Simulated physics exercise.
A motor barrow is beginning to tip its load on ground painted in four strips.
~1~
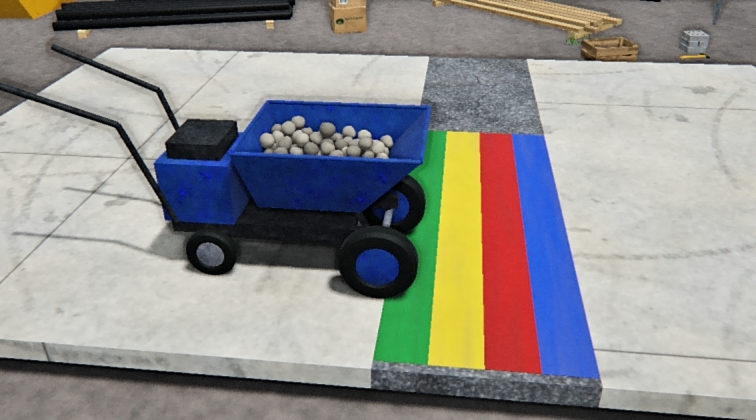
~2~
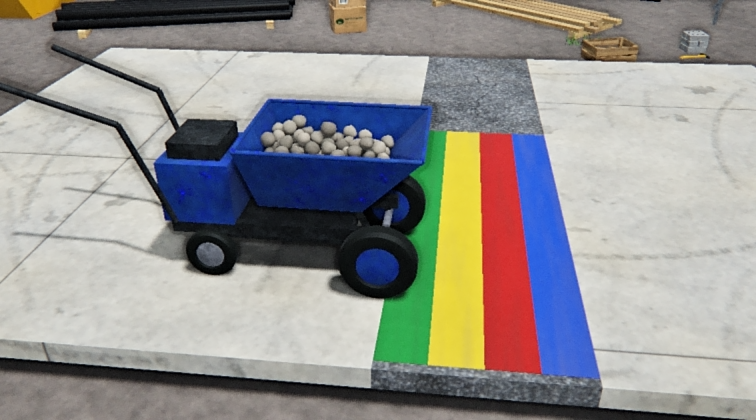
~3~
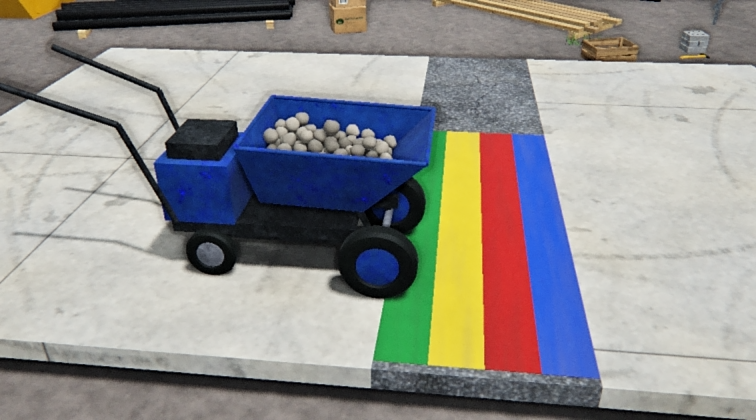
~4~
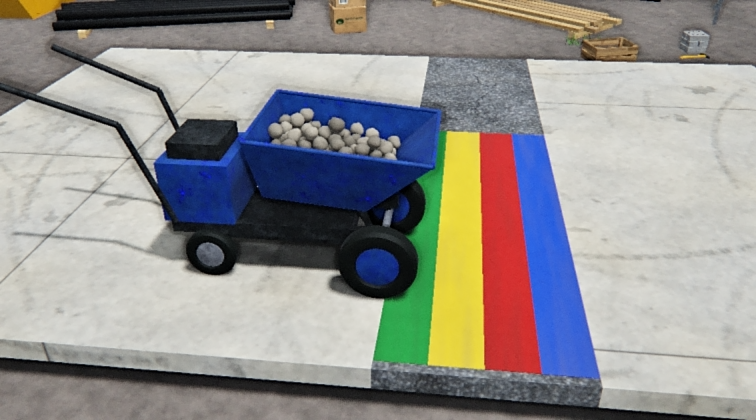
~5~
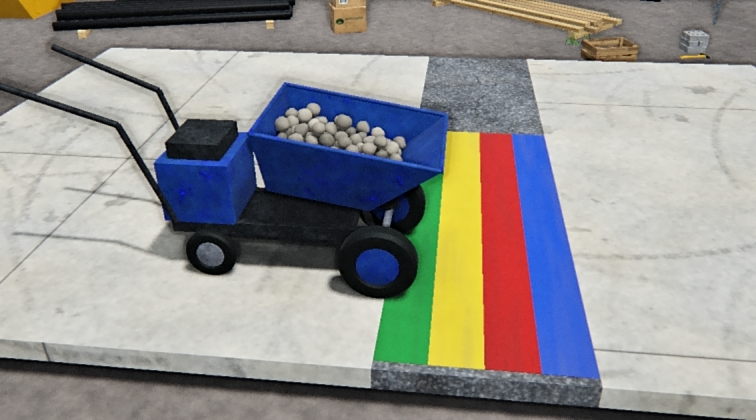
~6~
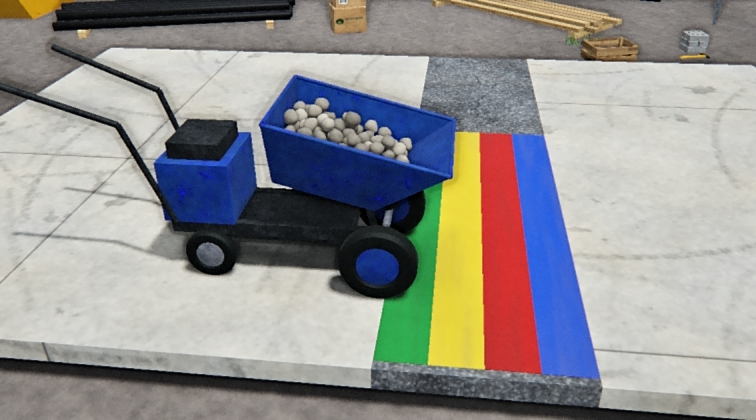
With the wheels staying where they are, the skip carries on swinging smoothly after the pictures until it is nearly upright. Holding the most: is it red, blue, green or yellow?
It's blue.
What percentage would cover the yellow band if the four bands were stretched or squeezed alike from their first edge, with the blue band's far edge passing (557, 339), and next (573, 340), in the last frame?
Near 0 % and 0 %.
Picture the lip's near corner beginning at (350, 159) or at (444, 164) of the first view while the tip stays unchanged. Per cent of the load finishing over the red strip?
In order: 30 % and 10 %.
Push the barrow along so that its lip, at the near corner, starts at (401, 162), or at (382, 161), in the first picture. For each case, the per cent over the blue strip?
The first gives 30 %, the second 20 %.
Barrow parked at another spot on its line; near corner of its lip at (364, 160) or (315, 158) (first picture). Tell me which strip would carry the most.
At the first spot the red one, at the second the strip in yellow.
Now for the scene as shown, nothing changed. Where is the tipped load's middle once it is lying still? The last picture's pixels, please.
Last view, centre at rest - approx. (552, 264).
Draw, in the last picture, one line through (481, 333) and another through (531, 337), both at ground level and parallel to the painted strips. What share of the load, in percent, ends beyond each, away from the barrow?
Close to 80 and 70 per cent respectively.
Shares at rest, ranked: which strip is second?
Rank 2: The strip in red.
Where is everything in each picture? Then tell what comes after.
Lip of the skip at (421, 163), level; top of the load at (311, 151), river pebbles; green strip at (406, 323); yellow strip at (457, 327); red strip at (510, 331); blue strip at (564, 335), in the first frame.
Lip of the skip at (422, 163), level; top of the load at (312, 150), in the second frame.
Lip of the skip at (426, 165), tipped barely; top of the load at (306, 137), in the third frame.
Lip of the skip at (433, 168), tipped a little; top of the load at (305, 147), in the fourth frame.
Lip of the skip at (441, 172), tipped a little; top of the load at (297, 133), in the fifth frame.
Lip of the skip at (450, 177), tipped a little; top of the load at (316, 133); green strip at (406, 323); yellow strip at (457, 327); red strip at (510, 331); blue strip at (564, 335), in the sixth frame.
Soon after the last picture, skip tipped steeply; all in the skip.
A little later, skip tipped right over; about two thirds in the skip; about a quarter over the red strip; a small part over the blue strip; a stray few off the paint.
Later still, skip tipped right over; about a quarter in the skip; a stray few over the yellow strip; about a quarter over the red strip; about a third over the blue strip; about a quarter off the paint.
At rest, skip tipped right over; about a quarter in the skip; none over the green strip; a stray few over the yellow strip; about a quarter over the red strip; about a third over the blue strip; about a quarter off the paint.
